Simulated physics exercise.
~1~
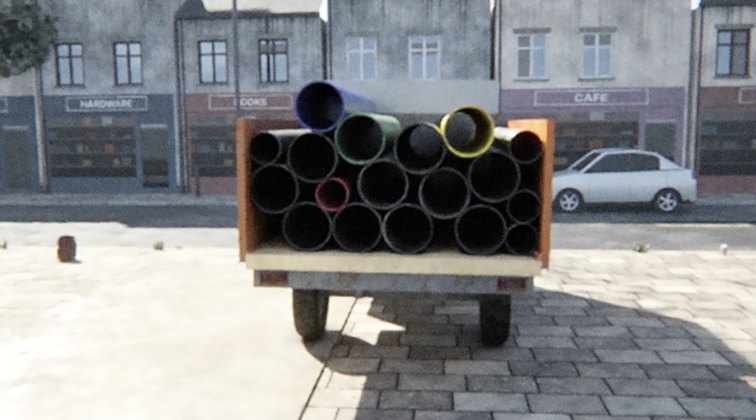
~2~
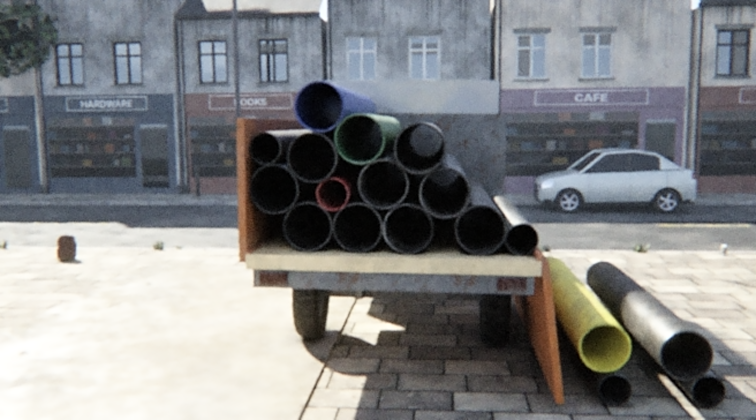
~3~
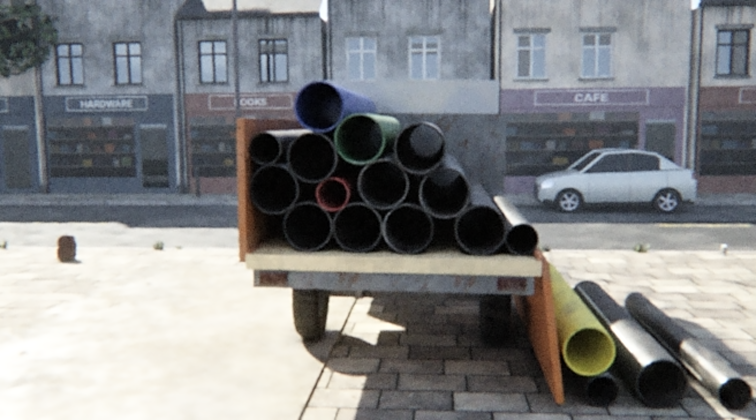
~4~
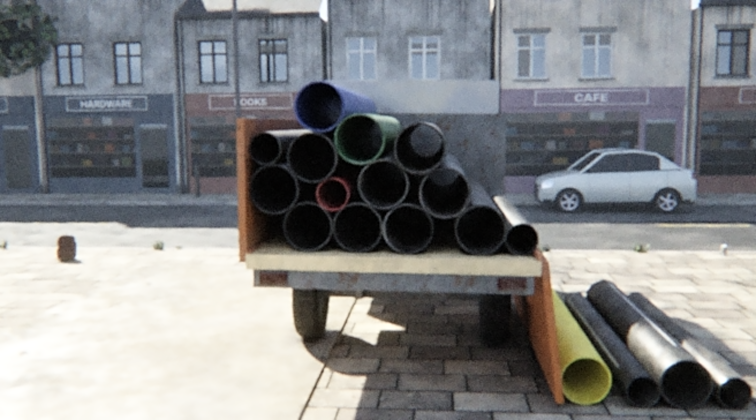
The yellow pipe and a few dark ones tumbled off the right of a parked flatbed lorry as its side panel dropped, settling side by side on the paving, while the blue, green and red pipes stayed stacked aboard with the rest.
